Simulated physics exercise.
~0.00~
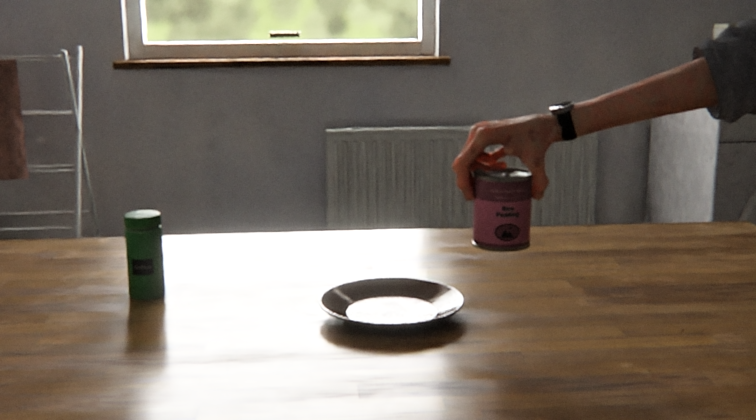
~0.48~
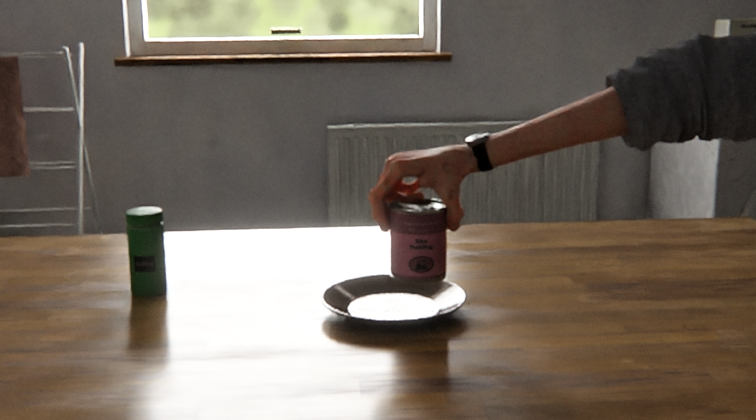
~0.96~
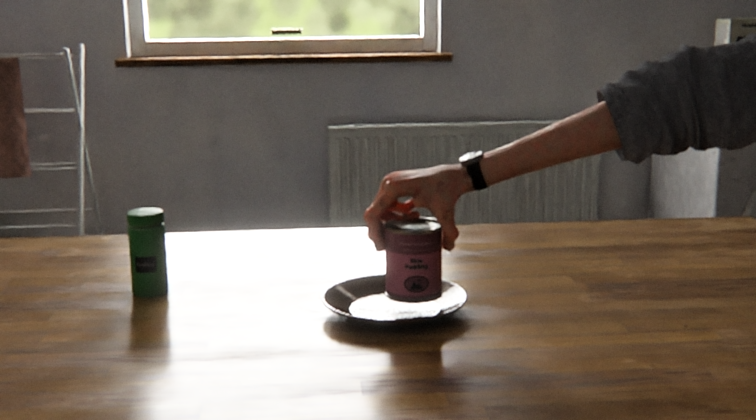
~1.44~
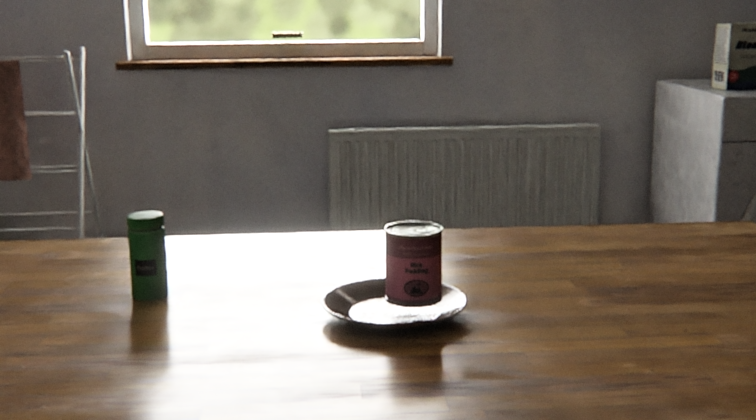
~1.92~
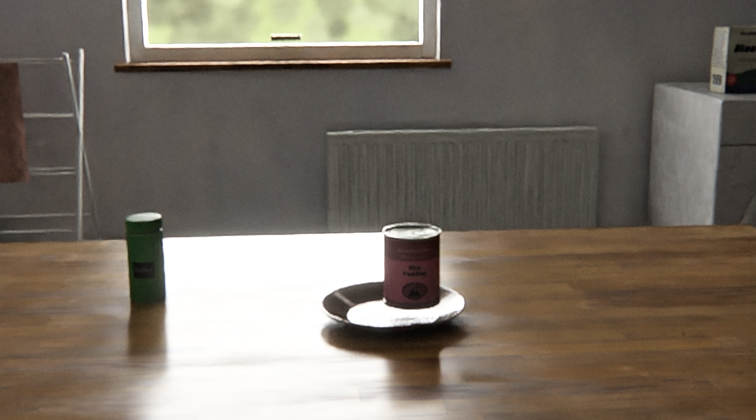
A hand lowers a pink tin onto a brown plate and withdraws, leaving it upright.
